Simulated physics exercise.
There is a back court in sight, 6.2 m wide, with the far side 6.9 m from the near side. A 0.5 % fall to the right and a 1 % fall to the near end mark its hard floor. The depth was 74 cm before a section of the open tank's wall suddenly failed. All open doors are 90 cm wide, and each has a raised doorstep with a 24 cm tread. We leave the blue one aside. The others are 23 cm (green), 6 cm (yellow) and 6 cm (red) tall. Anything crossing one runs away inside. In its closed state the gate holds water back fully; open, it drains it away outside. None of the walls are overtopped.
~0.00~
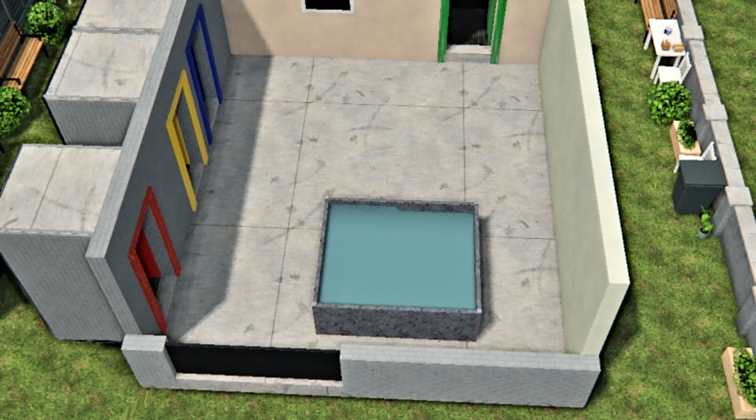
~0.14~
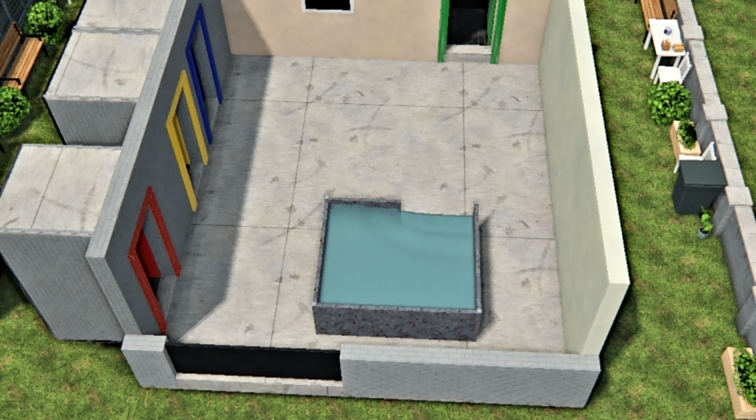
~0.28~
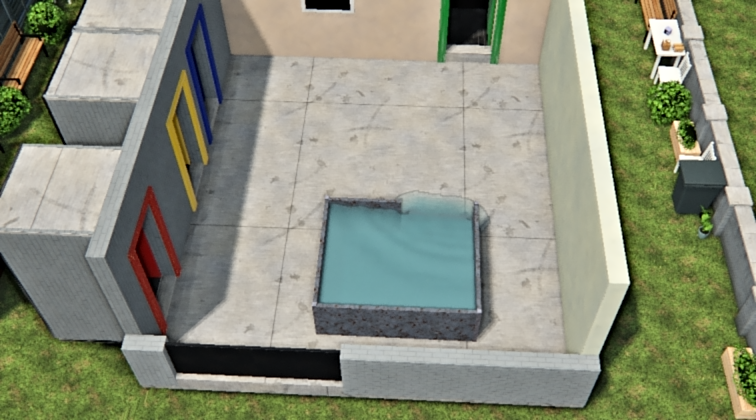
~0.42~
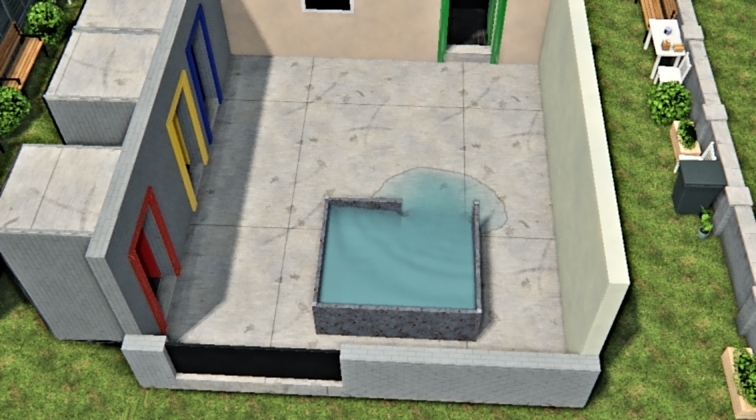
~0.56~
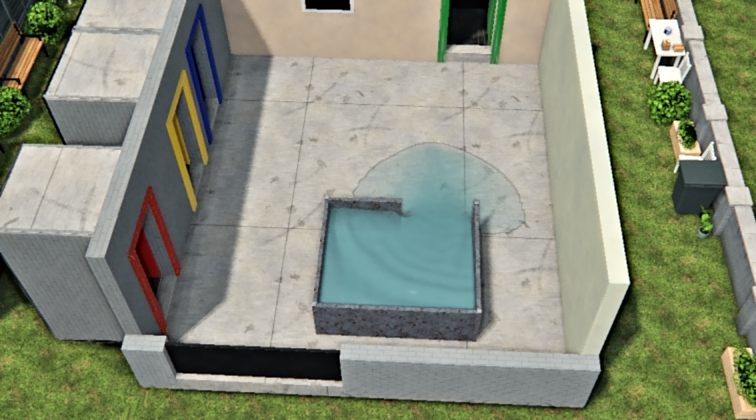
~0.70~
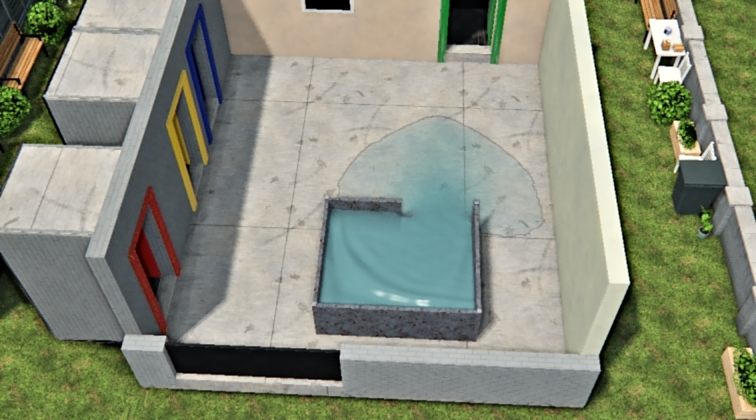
Water poured out through a gap in the far wall of a square, open tank in a walled courtyard, then fanned out across the concrete floor while ripples crossed the water still inside.
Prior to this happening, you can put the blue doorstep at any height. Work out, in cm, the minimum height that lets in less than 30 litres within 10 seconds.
I would say 11.5 cm.
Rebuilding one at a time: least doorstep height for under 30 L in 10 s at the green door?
The green door needs around 22 cm.
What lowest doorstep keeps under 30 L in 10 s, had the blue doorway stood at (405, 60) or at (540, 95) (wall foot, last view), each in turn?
Roughly 18 cm for the first and 22 cm for the second.
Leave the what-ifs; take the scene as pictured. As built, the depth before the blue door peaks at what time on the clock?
Roughly at 6.0 s.
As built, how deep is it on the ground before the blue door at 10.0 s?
About 8.5 cm.
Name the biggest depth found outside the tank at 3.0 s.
37 cm.
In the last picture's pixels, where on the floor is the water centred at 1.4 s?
The water's centre is at about (417, 238).
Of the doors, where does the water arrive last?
I'd say the red one.
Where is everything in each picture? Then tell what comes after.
The open tank at (399, 255) is whole and still, 74 cm deep; the blue door at (205, 82) is dry, in the first frame.
The front is at a hidden place, 0.3 m from the gap on the far side; 0.3 m2 of floor is wet, 74 cm left at the back, in the second frame.
The front is at (414, 195), 0.8 m from the gap on the far side; 1.1 m2 of floor is wet, 74 cm left at the back, in the third frame.
The gap is on the far side, the front 1.4 m out at (415, 172); the back of the open tank holds 74 cm, in the fourth frame.
Water pours out on the far side and has run 2.0 m, to (422, 147); about 6 cm deep outside, 72 cm at the back, in the fifth frame.
Water pours out on the far side and has run 2.6 m, to (429, 121); about 5 cm deep outside, 64 cm at the back; the blue door at (205, 82), 4.8 m from the gap, is still 2.9 m from the nearest water, in the sixth frame.
After 1.4 s water covers 40 % of the floor, deepest (43 cm) near (444, 230); it has not reached the blue door.
After 3.0 s water covers 50 % of the floor, deepest (37 cm) near (529, 97); it has not reached the blue door.
After 10.0 s water covers 100 % of the floor, deepest (20 cm) near (383, 373); 8 cm at the blue door, 4 litres in over its 16 cm doorstep.
At the blue door as built, the water arrived by 3.8 s and peaked near 19 cm at 5.8 s.
Run again over the same 10 s with other heights there, 37 litres in over 10.5 cm, 11 litres over 14 cm. The limit of 30 litres is kept from about 11.5 cm up.
